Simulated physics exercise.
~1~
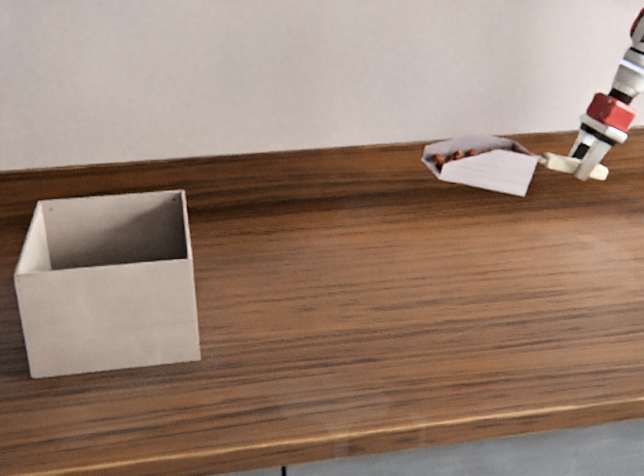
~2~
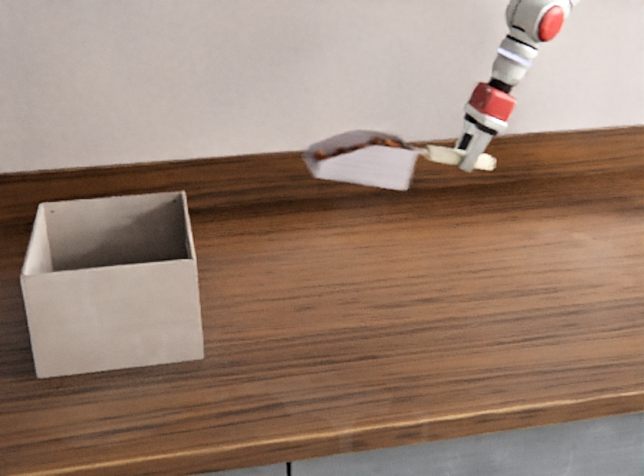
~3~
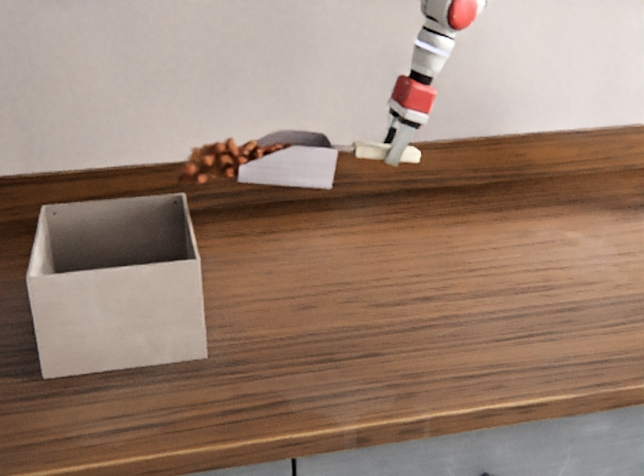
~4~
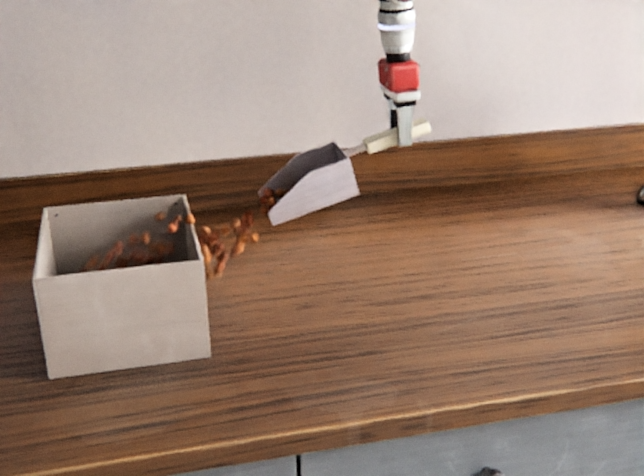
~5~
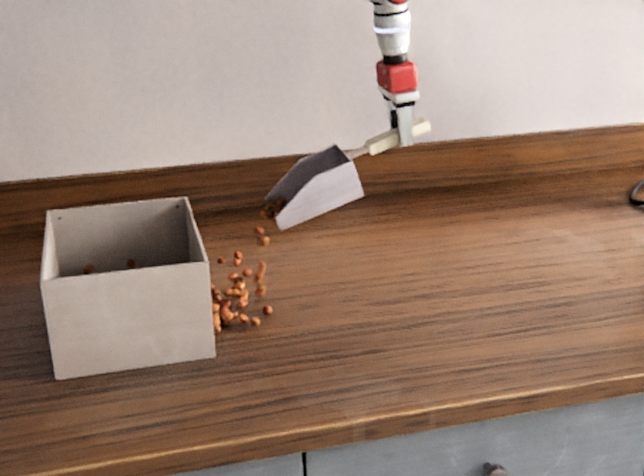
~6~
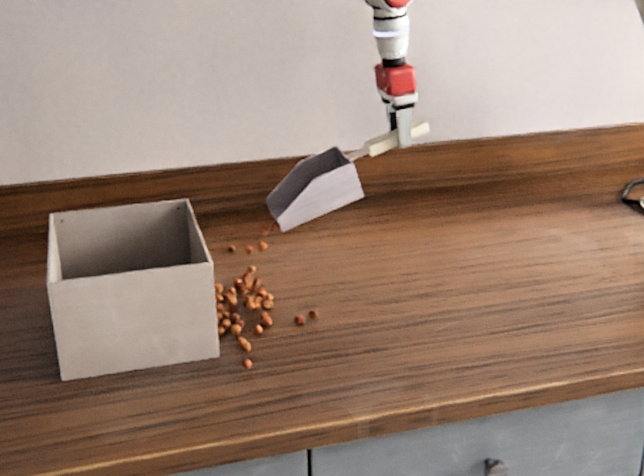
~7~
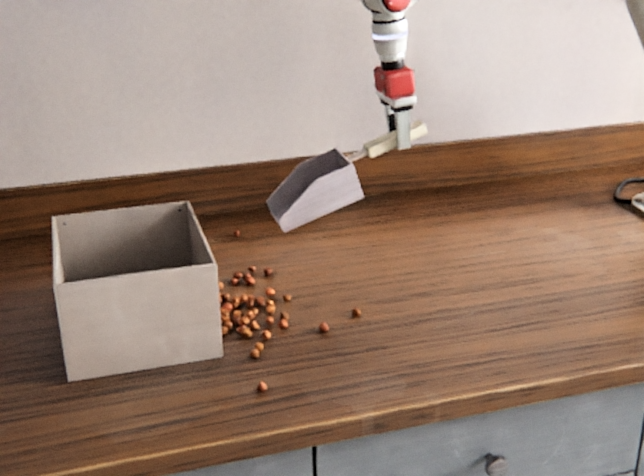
Robot arm swinging a scoop of hazelnuts left and tipping it, some landing in a box, many scattering across the wooden counter.
